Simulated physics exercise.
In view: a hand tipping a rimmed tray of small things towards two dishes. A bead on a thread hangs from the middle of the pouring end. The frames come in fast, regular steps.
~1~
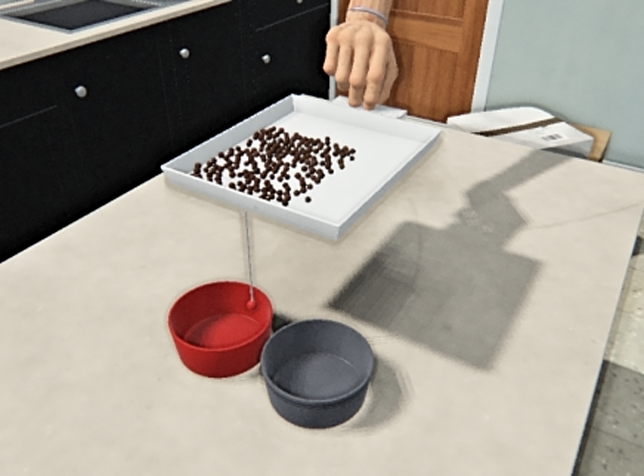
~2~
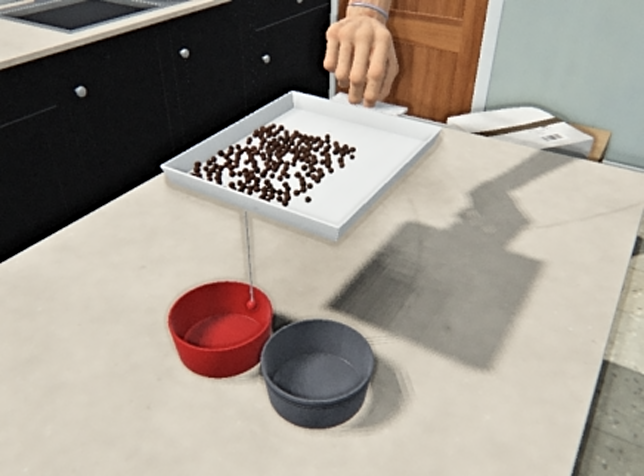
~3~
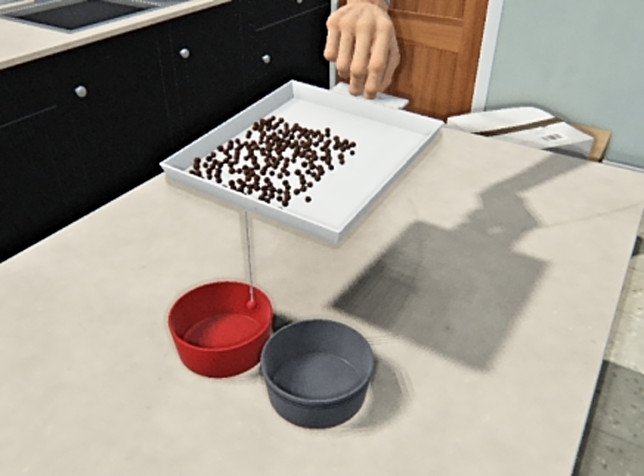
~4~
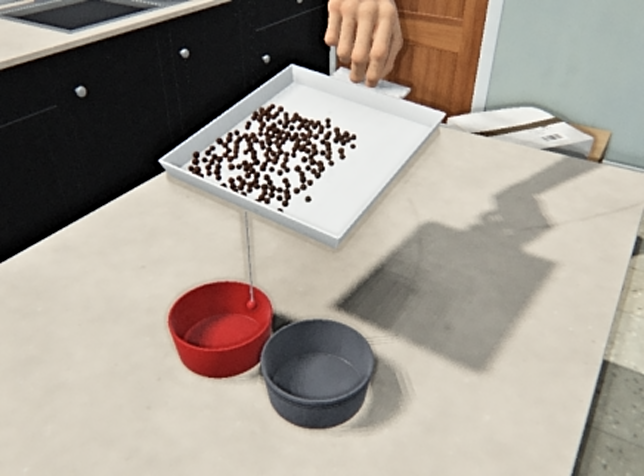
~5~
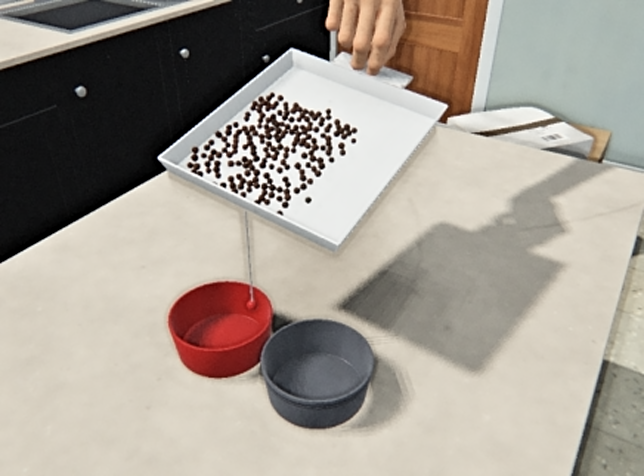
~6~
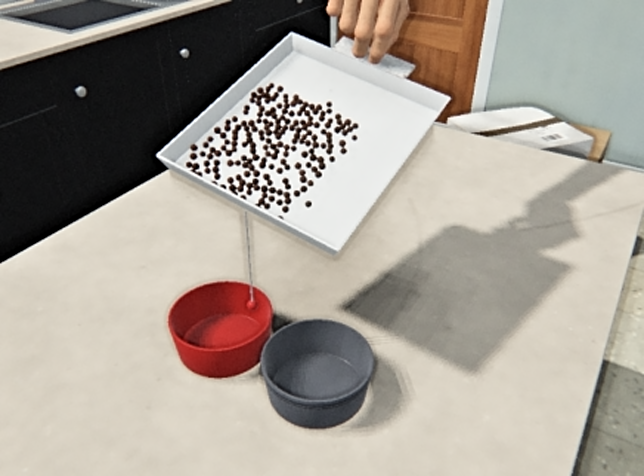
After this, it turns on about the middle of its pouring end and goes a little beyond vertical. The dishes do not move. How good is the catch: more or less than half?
In the dishes lies more than half of it.
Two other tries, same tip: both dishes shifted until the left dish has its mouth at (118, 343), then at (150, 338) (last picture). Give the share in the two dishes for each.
The first gives 0 %, the second 0 %.
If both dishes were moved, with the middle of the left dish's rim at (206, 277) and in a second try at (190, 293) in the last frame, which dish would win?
One: The right one. Two: The right-hand dish.
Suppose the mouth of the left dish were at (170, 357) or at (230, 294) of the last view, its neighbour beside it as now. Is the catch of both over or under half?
The first try: Not half. The second: More than half.
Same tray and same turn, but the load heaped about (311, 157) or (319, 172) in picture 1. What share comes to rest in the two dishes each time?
First some 100, then 100 per cent.
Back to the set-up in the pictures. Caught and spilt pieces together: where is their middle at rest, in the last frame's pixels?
Roughly at (325, 385).
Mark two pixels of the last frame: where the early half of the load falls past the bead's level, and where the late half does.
The first part at (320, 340); the rest at (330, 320).
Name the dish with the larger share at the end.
The winner is the right-hand dish.
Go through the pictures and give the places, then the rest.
The first picture shows corners of the pouring end at (170, 166) and (336, 221), level; middle of the load at (281, 163), allspice berries; left dish at (188, 358); right dish at (287, 408); bead on its thread at (253, 305).
The second picture shows corners of the pouring end at (170, 165) and (336, 222), level; middle of the load at (281, 162).
The third picture shows corners of the pouring end at (169, 163) and (336, 226), tipped barely, lowest at the right corner; middle of the load at (281, 158).
The fourth picture shows corners of the pouring end at (168, 160) and (336, 232), tipped a little, lowest at the right corner; middle of the load at (280, 152).
The fifth picture shows corners of the pouring end at (167, 157) and (336, 237), tipped clearly, lowest at the right corner; middle of the load at (280, 147).
The sixth picture shows corners of the pouring end at (166, 154) and (336, 243), tipped clearly, lowest at the right corner; middle of the load at (280, 145), about a quarter on the move; left dish at (188, 358); right dish at (287, 408).
Soon after the last picture, tray tipped steeply; nearly all on the tray; a small part in the right dish; a stray few outside both; a small part in the air.
A little later, tray tipped past a quarter turn; about a quarter on the tray; about two thirds in the right dish; a stray few outside both; about a quarter in the air.
Later still, tray tipped past a quarter turn; nearly all in the right dish; a stray few outside both.
At rest, tray tipped past a quarter turn; nearly all in the right dish; none in the left dish; a stray few outside both.
